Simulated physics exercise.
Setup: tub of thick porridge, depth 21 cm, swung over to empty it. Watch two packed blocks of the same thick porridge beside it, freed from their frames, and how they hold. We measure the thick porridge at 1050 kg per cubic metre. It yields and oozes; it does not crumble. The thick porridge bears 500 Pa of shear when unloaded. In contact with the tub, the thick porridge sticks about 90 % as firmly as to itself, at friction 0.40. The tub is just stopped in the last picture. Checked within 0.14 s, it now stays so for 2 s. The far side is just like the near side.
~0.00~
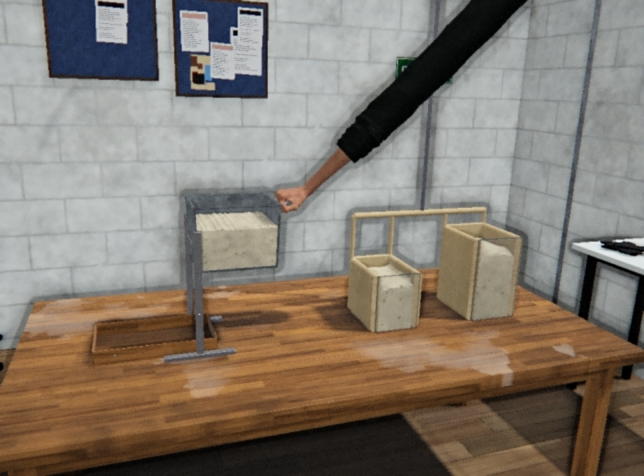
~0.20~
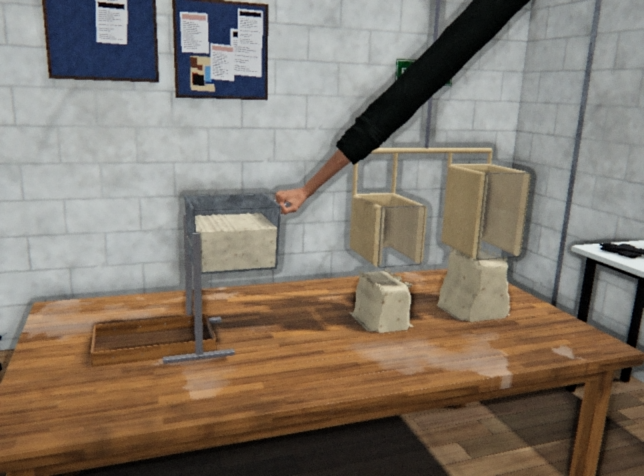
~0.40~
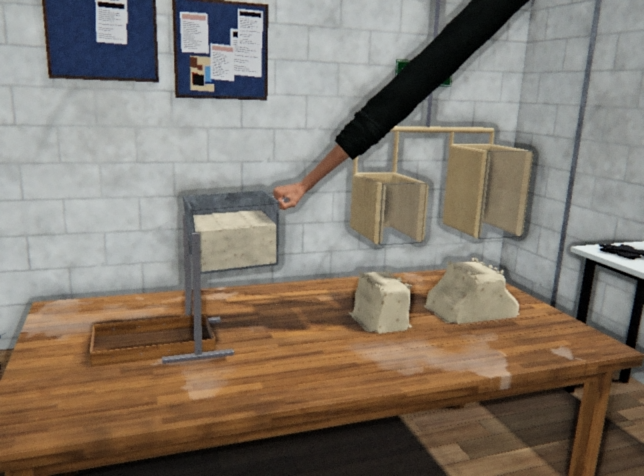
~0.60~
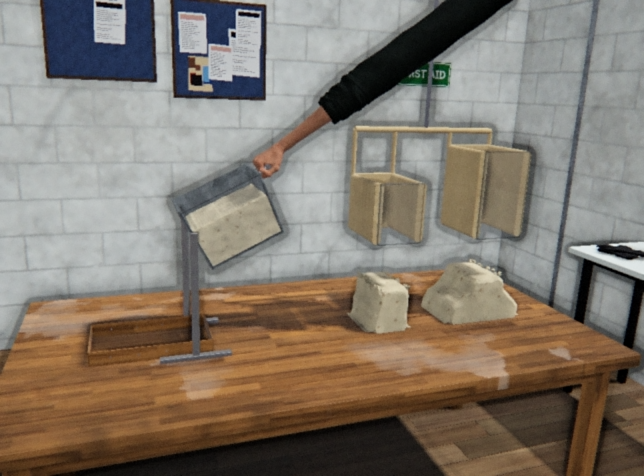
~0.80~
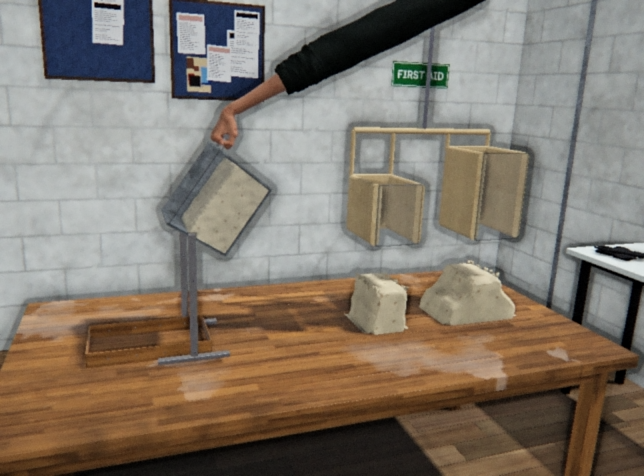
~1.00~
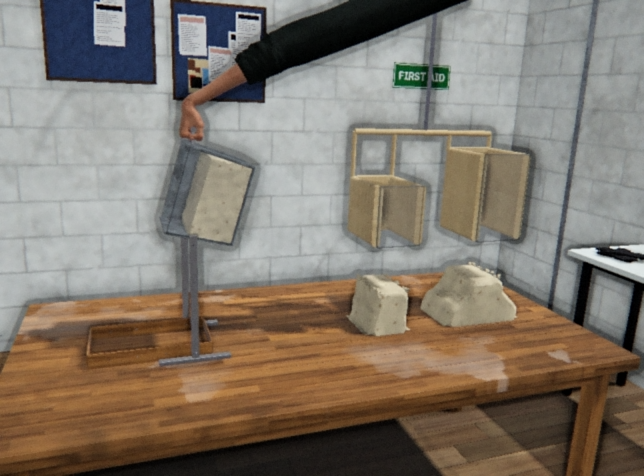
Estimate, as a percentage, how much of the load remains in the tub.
I would say about 100 per cent remains in the tub.
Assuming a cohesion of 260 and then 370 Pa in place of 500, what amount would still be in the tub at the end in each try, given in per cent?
Respectively 70 % and 100 %.
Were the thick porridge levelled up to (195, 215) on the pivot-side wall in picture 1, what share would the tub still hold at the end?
Result: Approx. 100 % remaining in tub.
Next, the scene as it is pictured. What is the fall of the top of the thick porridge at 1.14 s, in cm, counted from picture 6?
Around 0 cm below its level in the last picture.
After 1.14 s, the tub is at 74 degrees and holds 100 %.
After 1.31 s, the tub is at 74 degrees and holds 100 %.
After 1.48 s, the tub is at 74 degrees and holds 100 %.
After 1.65 s, the tub is at 74 degrees and holds 100 %.
After 3.00 s, the tub is at 74 degrees and holds 100 %.
